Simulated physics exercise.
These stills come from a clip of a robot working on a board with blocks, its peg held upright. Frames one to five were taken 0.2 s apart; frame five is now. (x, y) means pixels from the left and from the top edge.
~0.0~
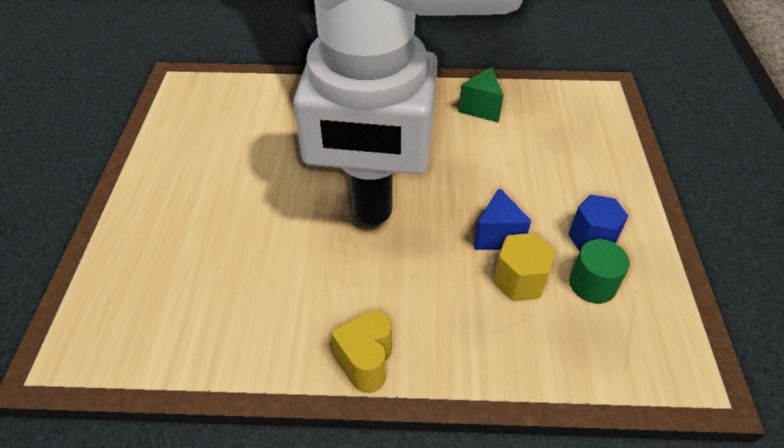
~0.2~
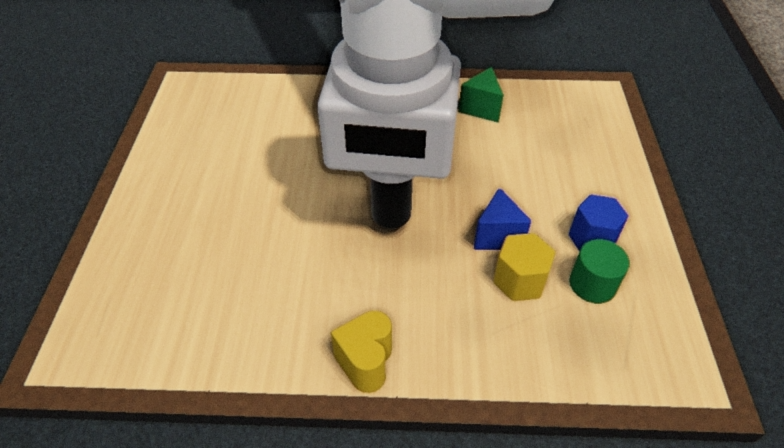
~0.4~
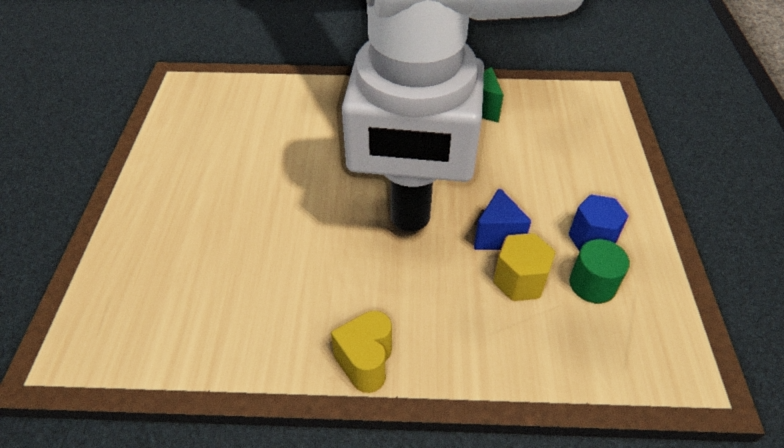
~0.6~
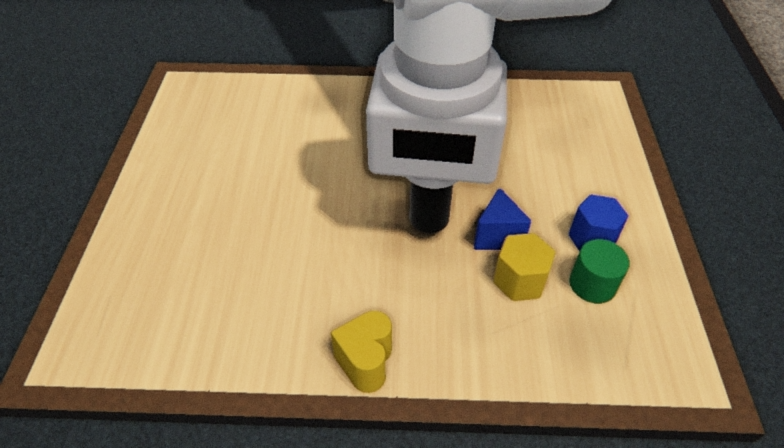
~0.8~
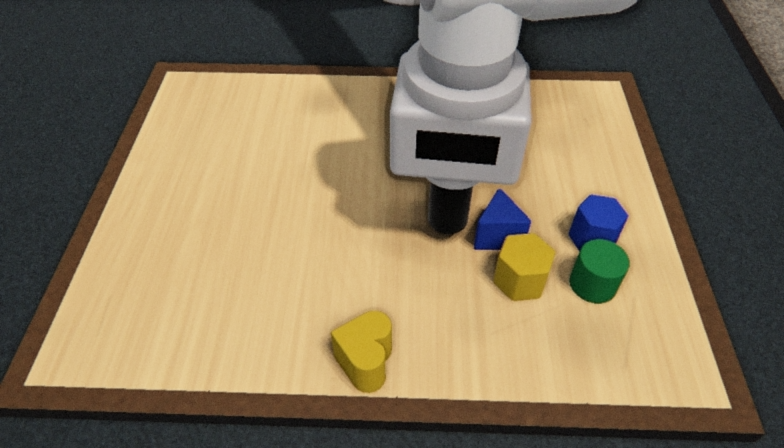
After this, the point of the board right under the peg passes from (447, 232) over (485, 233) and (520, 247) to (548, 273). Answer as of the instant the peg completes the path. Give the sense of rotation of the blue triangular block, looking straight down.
Bird's-eye view: Counterclockwise.
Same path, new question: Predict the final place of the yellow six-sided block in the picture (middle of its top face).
Pixel (539, 280).
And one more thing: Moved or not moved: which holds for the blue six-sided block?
It travels a centimetre or more.
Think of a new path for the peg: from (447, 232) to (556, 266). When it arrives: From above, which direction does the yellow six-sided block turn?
The block spins clockwise.
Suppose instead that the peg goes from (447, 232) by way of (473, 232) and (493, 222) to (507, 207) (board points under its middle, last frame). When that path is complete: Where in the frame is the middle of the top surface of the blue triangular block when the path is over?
Top centre: (533, 209).
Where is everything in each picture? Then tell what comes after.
In the first picture, lower end of the peg (373, 210), tops of blocks, blue triangular block (503, 210), yellow six-sided block (528, 253), blue six-sided block (604, 211), green cylinder (605, 257).
In the second picture, peg (392, 214), blocks as before.
In the third picture, peg (411, 217), blocks as before.
In the fourth picture, peg (429, 219), blocks as before.
In the fifth picture, peg (448, 220), blue triangular block (503, 210), yellow six-sided block (528, 253), blue six-sided block (604, 211), green cylinder (605, 257).
The first path, step by step. One third of the way, peg (488, 221); blue triangular block (528, 211).
Two thirds of the way, peg (524, 235); blue triangular block (566, 221), turned 20° anticlockwise; yellow six-sided block (530, 256); blue six-sided block (610, 211), turned 15° anticlockwise.
At the end, peg (552, 261); blue triangular block (591, 234), turned 45° anticlockwise; yellow six-sided block (539, 280), turned 50° clockwise; blue six-sided block (618, 210), turned 45° anticlockwise; green cylinder (620, 265).
